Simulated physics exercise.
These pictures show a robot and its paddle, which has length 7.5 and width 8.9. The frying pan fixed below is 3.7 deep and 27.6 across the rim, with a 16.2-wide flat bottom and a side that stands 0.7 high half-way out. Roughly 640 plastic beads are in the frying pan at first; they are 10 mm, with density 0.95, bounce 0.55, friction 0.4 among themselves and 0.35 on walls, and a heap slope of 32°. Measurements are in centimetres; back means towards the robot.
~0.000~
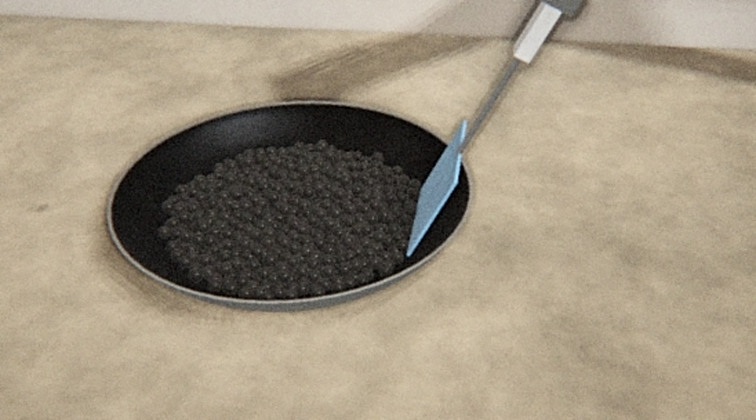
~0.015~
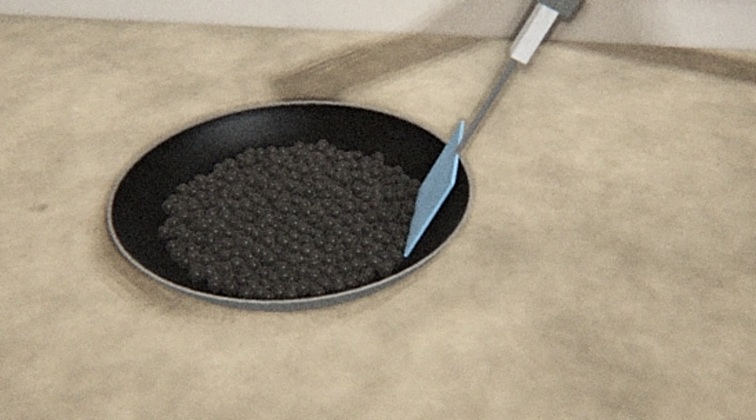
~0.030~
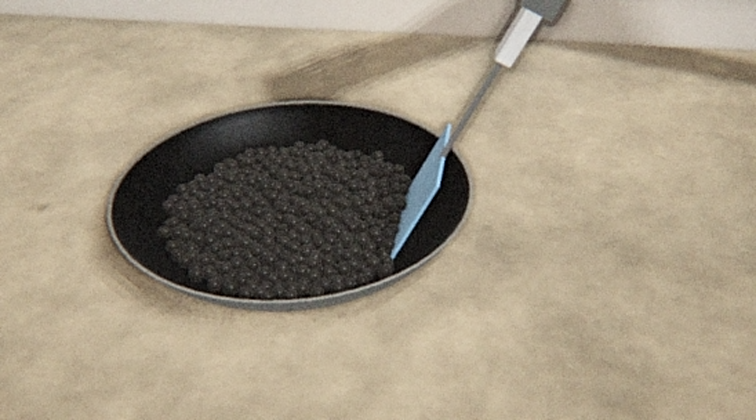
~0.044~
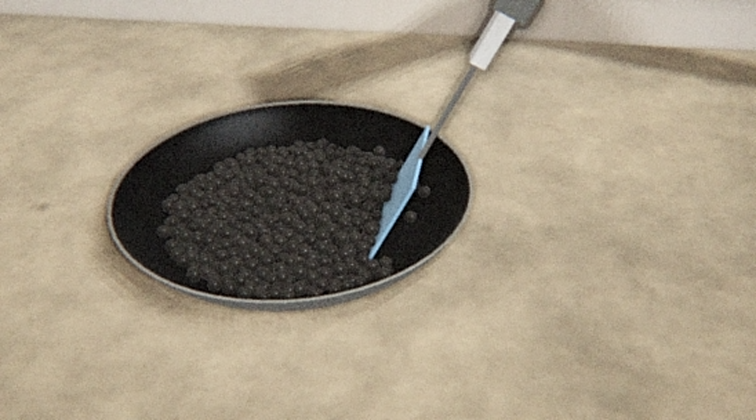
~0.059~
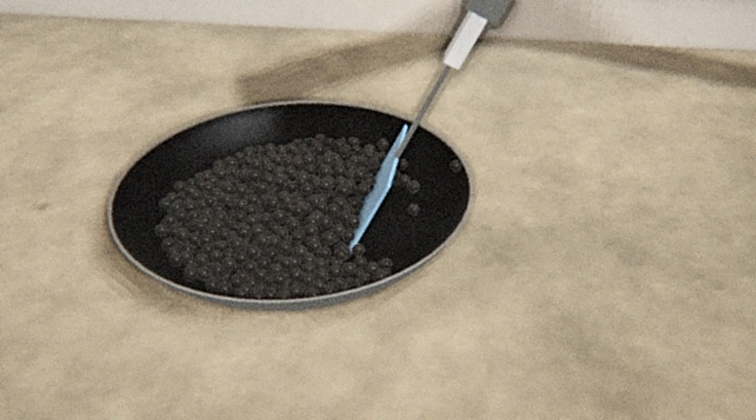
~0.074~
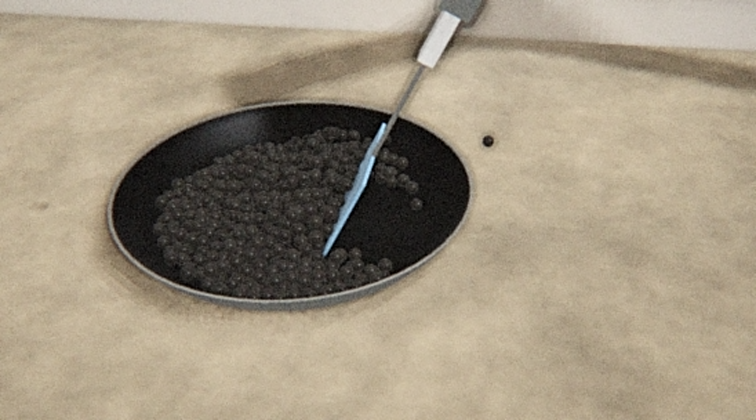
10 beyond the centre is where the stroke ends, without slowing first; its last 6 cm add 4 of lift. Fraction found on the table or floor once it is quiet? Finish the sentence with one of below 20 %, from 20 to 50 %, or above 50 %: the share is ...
The share is from 20 to 50 %.
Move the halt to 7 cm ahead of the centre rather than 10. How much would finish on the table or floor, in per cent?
Result: Approx. 15 %.
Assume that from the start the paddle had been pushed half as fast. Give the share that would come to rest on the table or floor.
Near 10 %.
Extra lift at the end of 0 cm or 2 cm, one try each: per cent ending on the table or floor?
Near 35 and 35 percent respectively.
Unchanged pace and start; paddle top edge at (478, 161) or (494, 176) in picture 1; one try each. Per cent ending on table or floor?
Roughly 30% and 25%.
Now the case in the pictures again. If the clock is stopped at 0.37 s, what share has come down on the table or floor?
I'd put it at around 20 per cent.
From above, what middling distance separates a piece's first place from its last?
Distance: Around 4 cm.
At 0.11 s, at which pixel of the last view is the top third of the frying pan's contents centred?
Roughly at (273, 185).
By 0.11 s, sloping 64°, highest piece 13 above the table; 642 in the frying pan, 1 on the blade or in flight.
By 0.15 s, sloping 64°, highest piece 17 above the table; 641 in the frying pan, 2 on the blade or in flight.
By 0.37 s, sloping 64°, highest piece 15 above the table; 465 in the frying pan, 143 on the table or floor, 35 on the blade or in flight.
By 1.42 s, sloping 64°, highest piece 3 above the table; 465 in the frying pan, 178 on the table or floor.
Final count, 465 in the frying pan, 178 on the table or floor. That is 28 % on the table or floor.
